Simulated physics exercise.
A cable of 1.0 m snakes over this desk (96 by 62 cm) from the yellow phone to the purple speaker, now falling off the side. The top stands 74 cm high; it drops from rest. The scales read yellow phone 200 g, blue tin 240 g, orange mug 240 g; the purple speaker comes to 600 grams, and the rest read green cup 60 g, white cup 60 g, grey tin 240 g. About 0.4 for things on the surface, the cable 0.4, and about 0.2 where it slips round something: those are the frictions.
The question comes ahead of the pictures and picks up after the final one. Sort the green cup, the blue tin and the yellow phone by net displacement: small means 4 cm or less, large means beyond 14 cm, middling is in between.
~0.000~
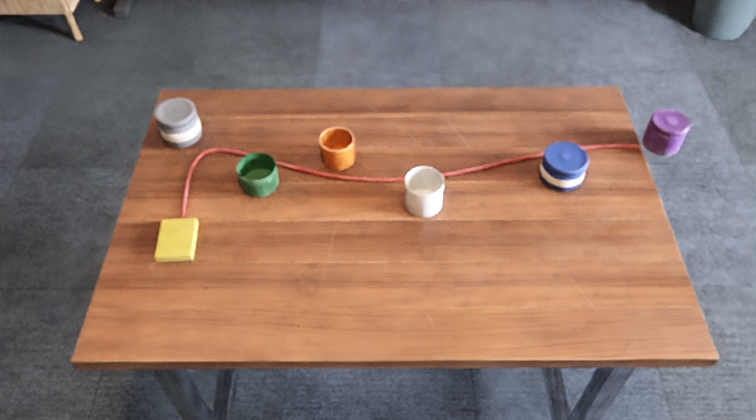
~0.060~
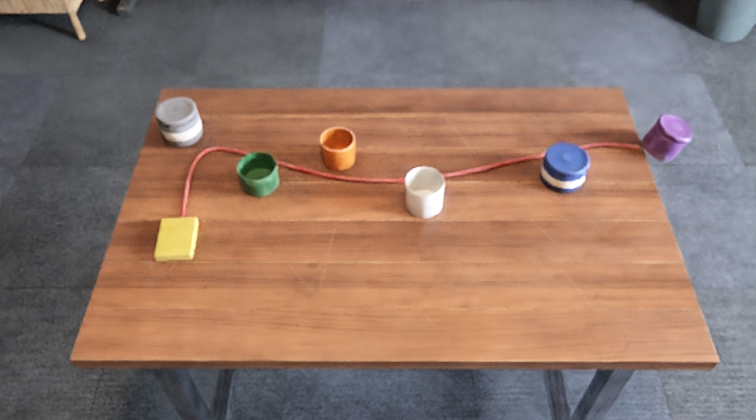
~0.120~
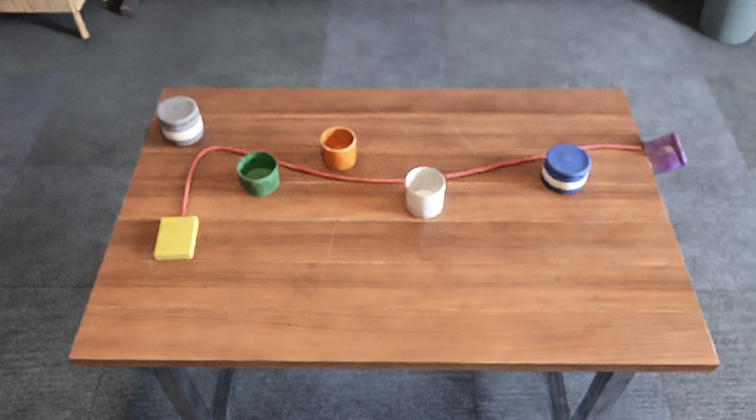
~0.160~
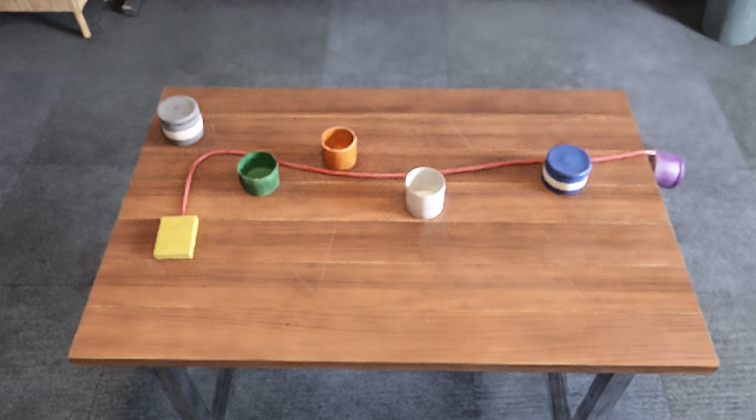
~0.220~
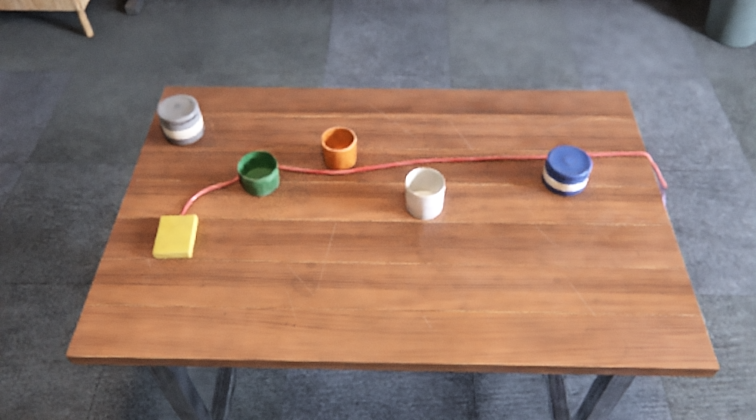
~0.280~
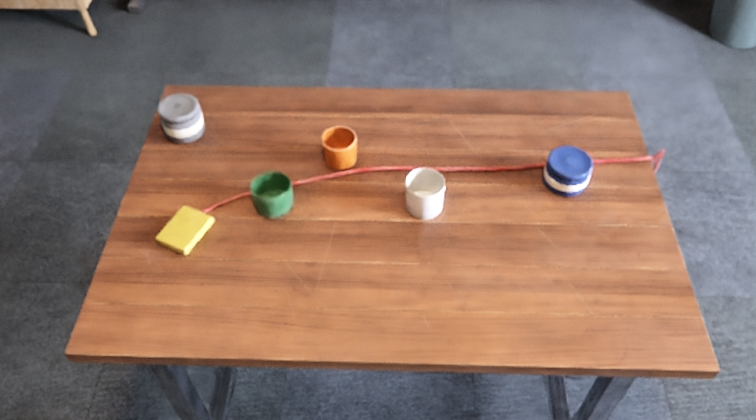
Green cup: Large; blue tin: Small; yellow phone: Large.
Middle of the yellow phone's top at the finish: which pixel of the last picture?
(540, 131).
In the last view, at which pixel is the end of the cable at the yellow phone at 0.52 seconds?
It's at around pixel (407, 187).
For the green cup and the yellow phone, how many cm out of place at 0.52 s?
Green cup roughly 35 cm, yellow phone roughly 35 cm.
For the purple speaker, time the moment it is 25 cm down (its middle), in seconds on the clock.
Estimate: About 0.30 s.
By 0.5 s, the cable's tail end at (407, 187); yellow phone 37 cm off its start, green cup 34 cm off its start, purple speaker over the edge.
By 0.7 s, the cable's tail end at (522, 138); yellow phone 62 cm off its start, green cup 41 cm off its start, purple speaker over the edge.
By 1.0 s, the cable's tail end at (556, 128); yellow phone 69 cm off its start at (540, 131), green cup over the edge, purple speaker over the edge.
By 1.2 s, the cable's tail end at (556, 128); yellow phone 69 cm off its start, green cup over the edge, purple speaker over the edge.
By 2.4 s, the cable's tail end at (556, 128); yellow phone 69 cm off its start at (540, 131), green cup over the edge, blue tin 0 cm off its start at (571, 161), purple speaker over the edge.
